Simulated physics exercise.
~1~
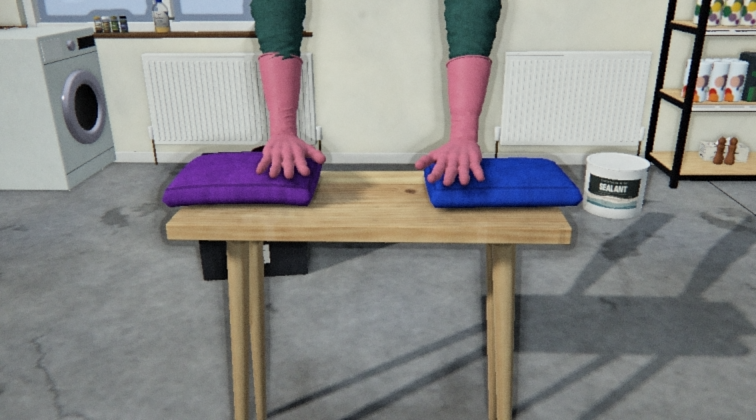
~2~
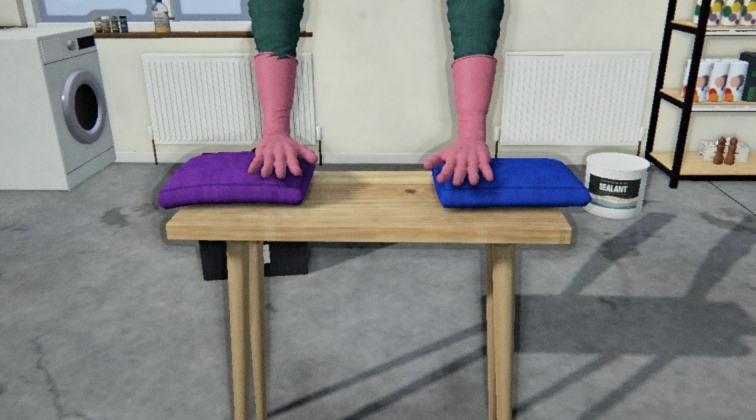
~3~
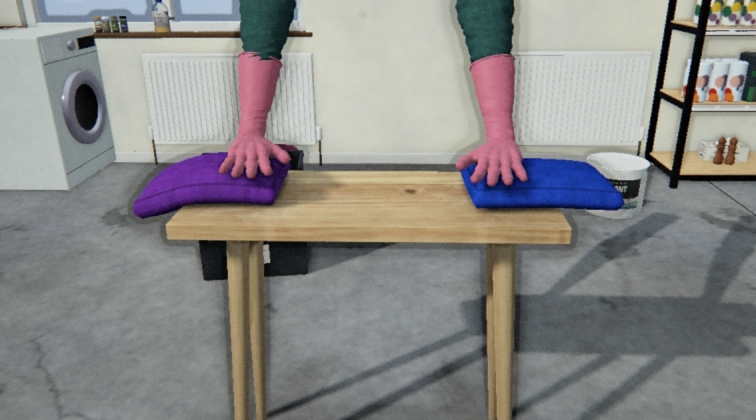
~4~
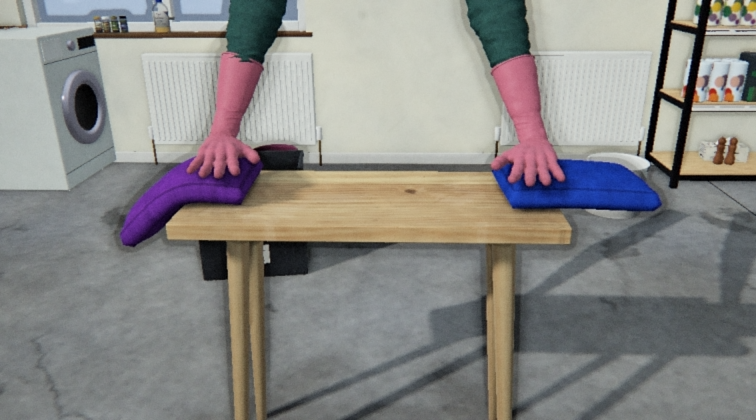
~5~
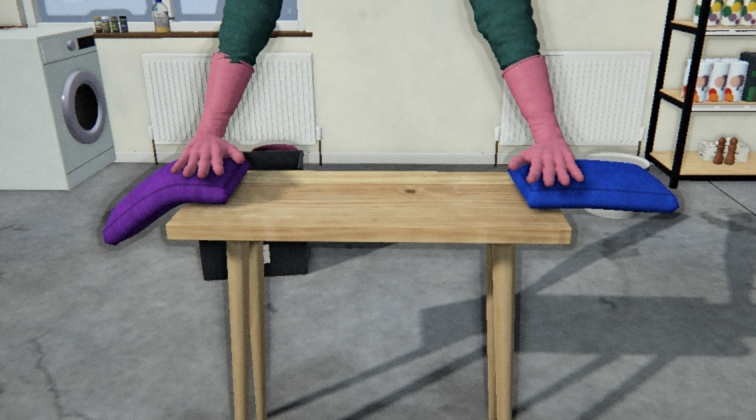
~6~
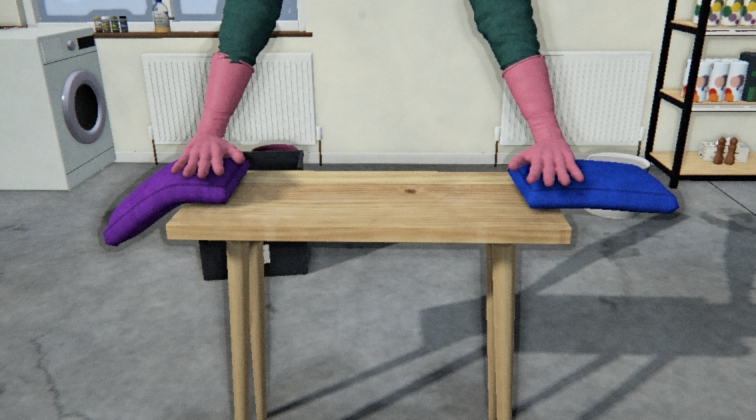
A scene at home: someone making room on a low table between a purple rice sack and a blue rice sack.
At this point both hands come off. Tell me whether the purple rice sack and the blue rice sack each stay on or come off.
At the end, the purple rice sack fails to stay on, the blue rice sack fails to stay on.
Then, 0.30 s after the last picture, purple rice sack falling near (174, 230); blue rice sack falling near (587, 247).
Then, 0.58 s after the last picture, purple rice sack on the floor near (194, 404); blue rice sack on the floor.
At rest, purple rice sack on the floor; blue rice sack on the floor. The purple rice sack goes down and the blue rice sack slumps off the end.
